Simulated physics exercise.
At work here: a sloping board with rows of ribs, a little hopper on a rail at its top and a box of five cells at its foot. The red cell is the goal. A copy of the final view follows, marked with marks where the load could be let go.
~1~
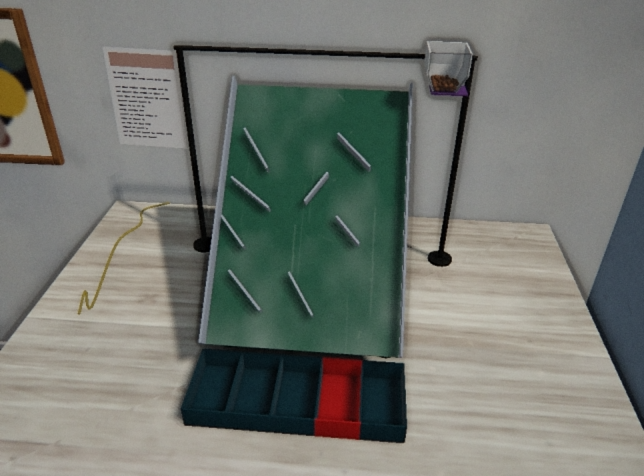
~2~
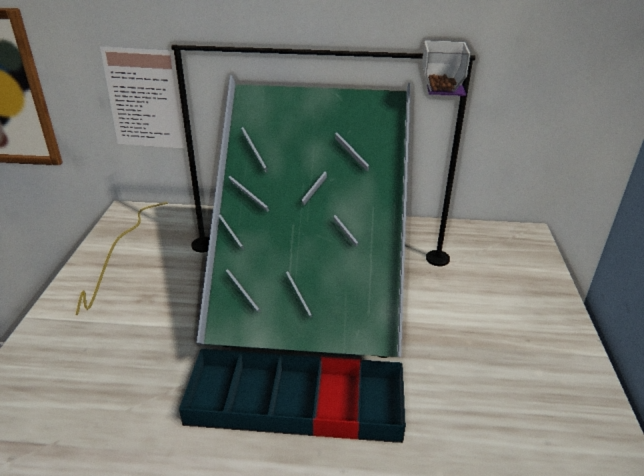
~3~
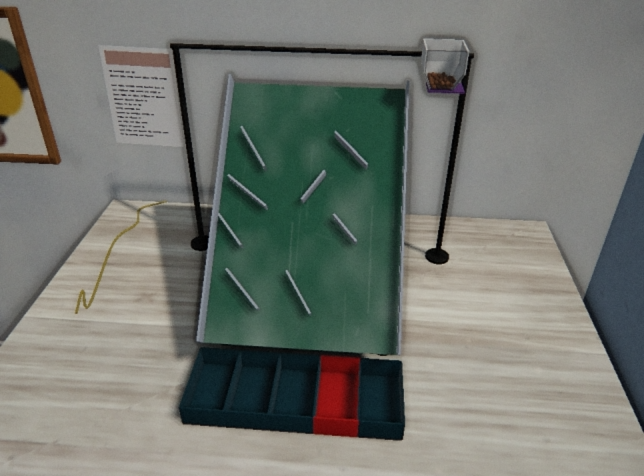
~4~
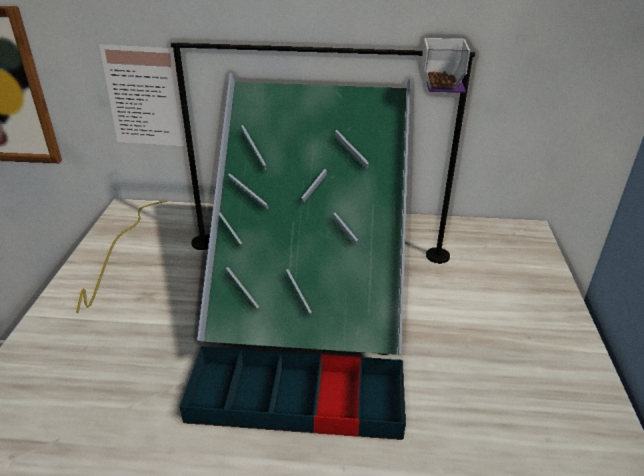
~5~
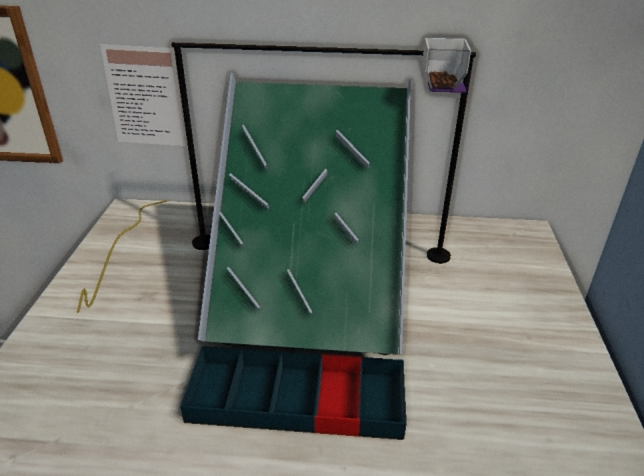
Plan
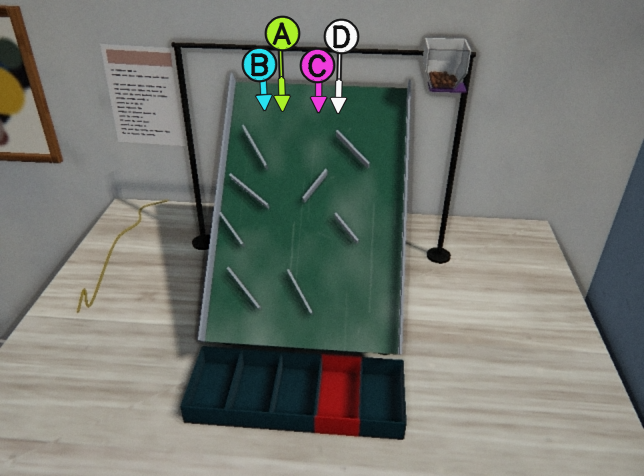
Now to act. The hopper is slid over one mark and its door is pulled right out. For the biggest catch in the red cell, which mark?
Mark B does it best.
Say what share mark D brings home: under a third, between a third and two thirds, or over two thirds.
It is under a third.
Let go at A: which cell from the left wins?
The fourth from the left.
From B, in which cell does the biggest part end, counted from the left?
It is the fourth one.
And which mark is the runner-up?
The answer is A.
On the marked copy, mark A meets the board at (282, 105); mark B meets the board at (264, 104); mark C meets the board at (318, 106); mark D meets the board at (338, 107).
With A, roughly half in the red cell, roughly half in other cells, just a few outside the box.
With B, roughly half in the red cell, roughly a quarter in other cells, about a tenth held on the board, about a tenth outside the box.
With C, about a tenth in the red cell, the larger part in other cells, about a tenth outside the box.
With D, about a tenth in the red cell, the larger part in other cells, just a few outside the box.
